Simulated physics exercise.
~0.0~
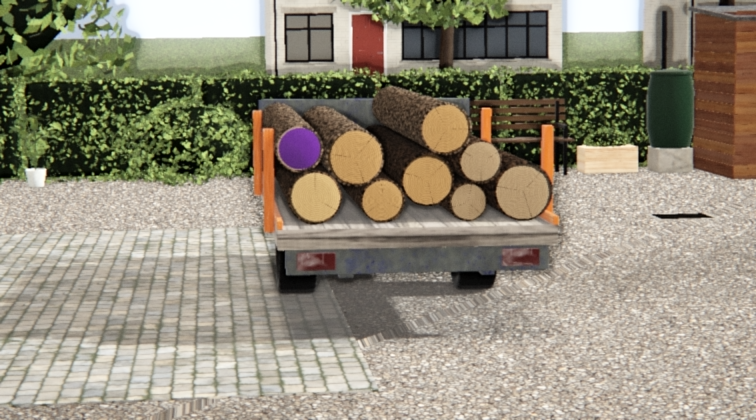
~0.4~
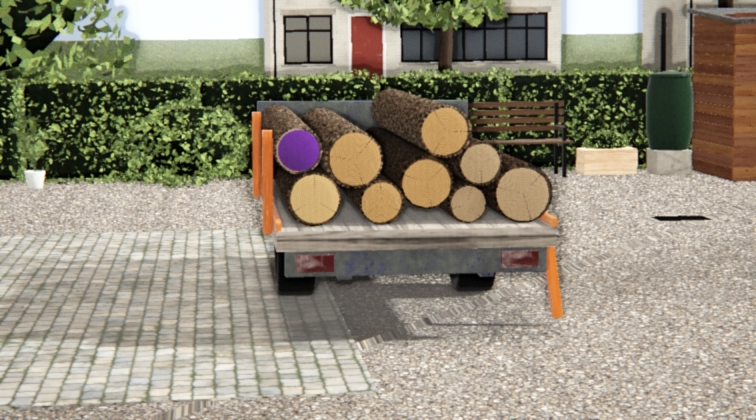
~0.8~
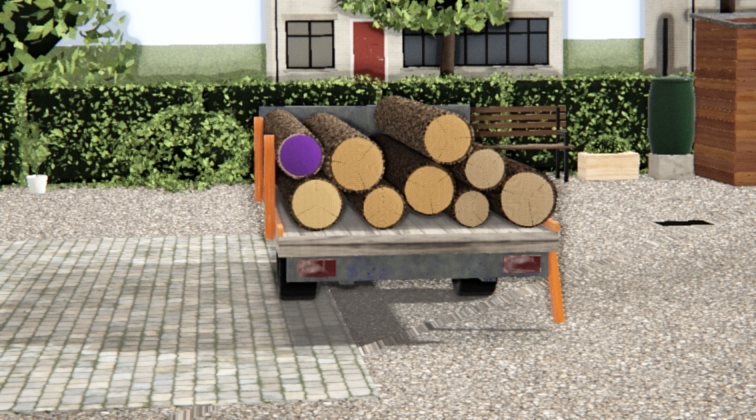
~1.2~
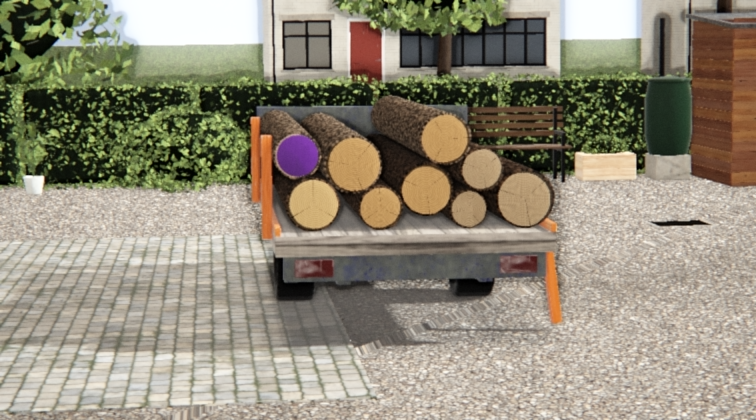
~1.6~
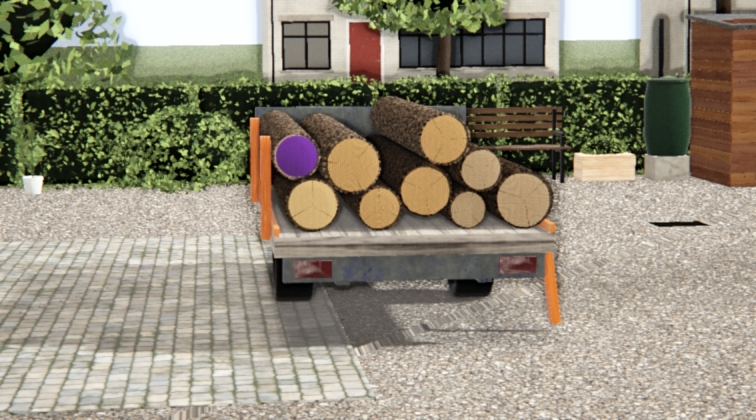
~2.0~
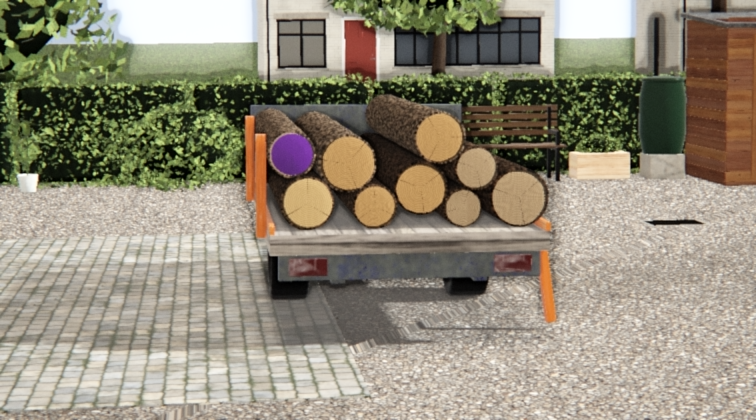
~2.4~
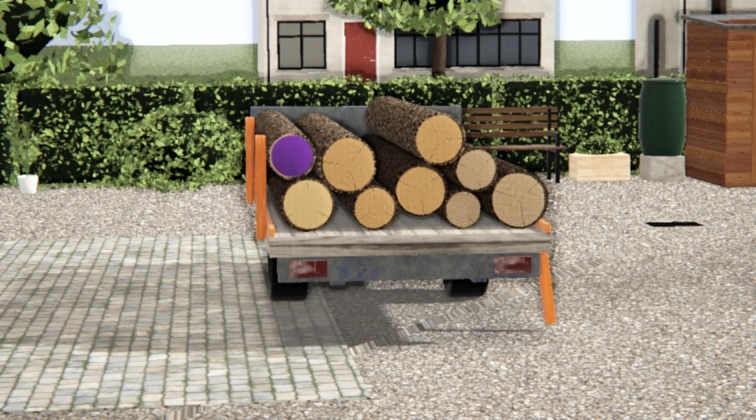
An orange post on the right edge of a low trailer swings outward and down, seen from behind in a gravel yard beside a patch of pale paving. Nine brown logs lie stacked end-on across the deck, one with a purple face resting on the left side of the pile. A green hedge, a wooden bench and a pale house with a red door stand beyond. The post comes to hang below the deck, while the orange posts on the left stay upright. The view sways slightly, yet the logs hold still, and the purple one ends still aboard, with none fallen.
